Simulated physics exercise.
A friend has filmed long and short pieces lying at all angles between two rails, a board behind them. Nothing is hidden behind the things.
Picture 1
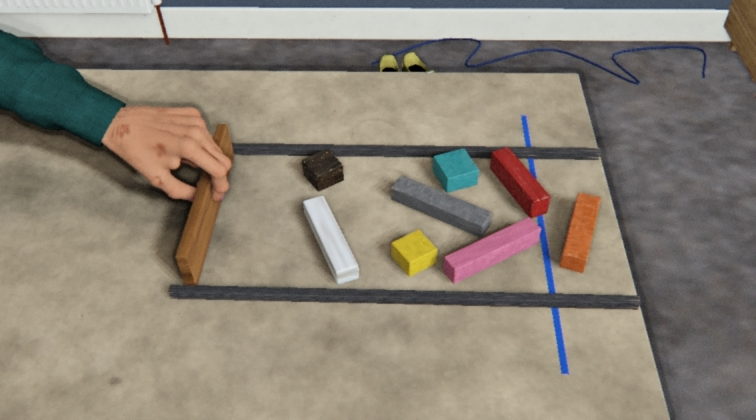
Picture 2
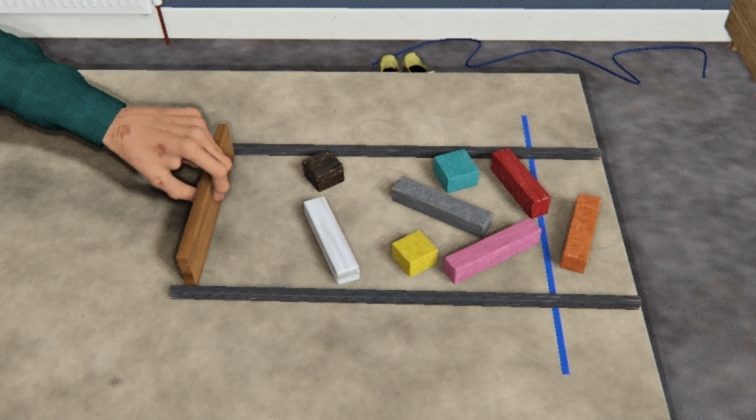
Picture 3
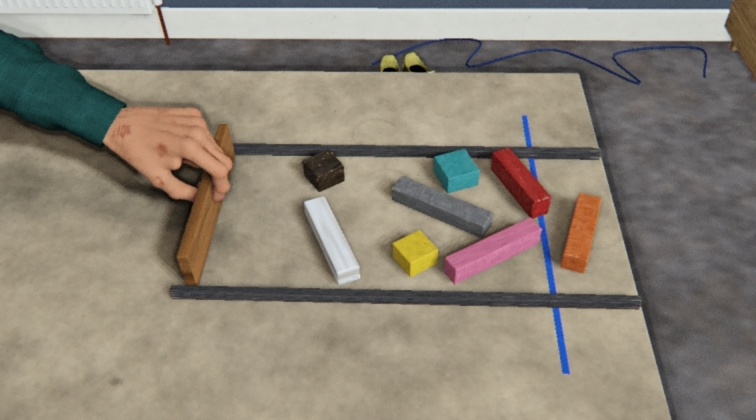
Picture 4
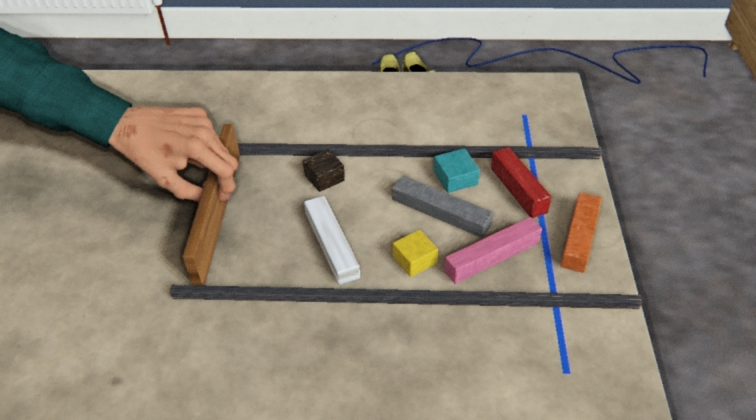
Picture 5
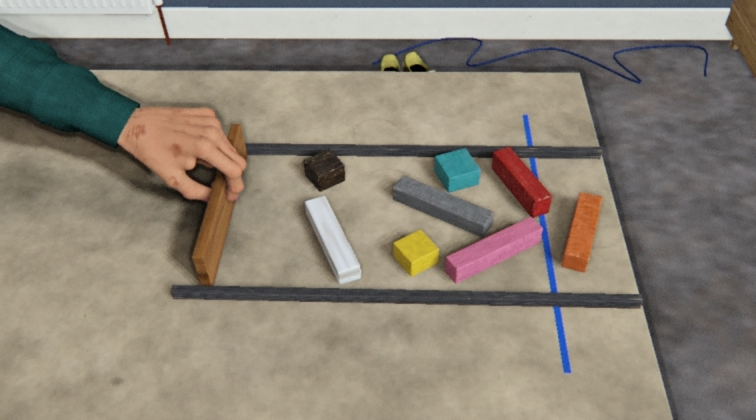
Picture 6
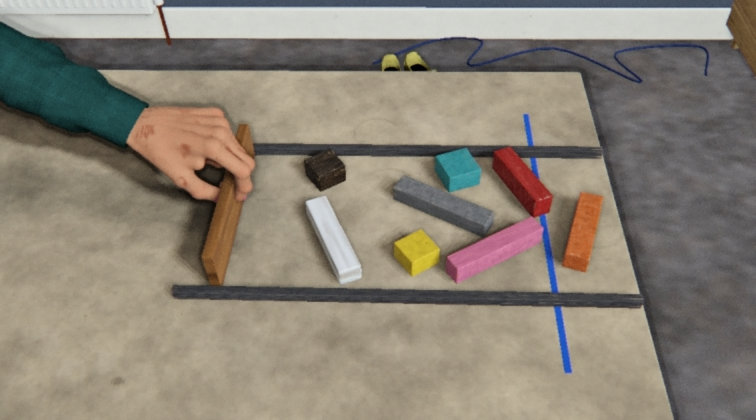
The clip opens on a hand in a green sleeve holding a wooden board upright at the left of two dark rails, with eight coloured blocks and bars scattered between them near a blue line. The board stays almost still at first, then the hand slides it slightly right, while the pieces stay put.
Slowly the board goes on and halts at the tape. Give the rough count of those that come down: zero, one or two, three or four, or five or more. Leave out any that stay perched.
Outcome: The number that fall off is one or two.
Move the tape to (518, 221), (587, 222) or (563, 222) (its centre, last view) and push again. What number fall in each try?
In that order 1, 6 and 3.
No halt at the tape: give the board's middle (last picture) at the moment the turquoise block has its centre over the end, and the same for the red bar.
Its middle is around (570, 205) and around (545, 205).
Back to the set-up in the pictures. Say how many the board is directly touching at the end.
2 of them.
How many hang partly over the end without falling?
Overhanging: 3.
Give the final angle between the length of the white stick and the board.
Some 0 degrees.
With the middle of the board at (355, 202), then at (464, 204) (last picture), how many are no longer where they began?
At the one place 2, at the other 8.
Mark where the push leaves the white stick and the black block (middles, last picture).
First (560, 243), then (554, 178).
A little later, none off yet; orange bar at rest near (583, 231); red bar at rest near (521, 181); pink bar at rest near (495, 250).
Next, none off yet; orange bar at rest near (583, 231); red bar at rest near (521, 181); pink bar shifted a little near (506, 260).
Later still, none off yet; orange bar shifted a little near (619, 230); red bar shifted about its own width near (571, 183); pink bar shifted about its own width near (584, 273).
When it is over, the number that fall off is one or two; down, orange bar.
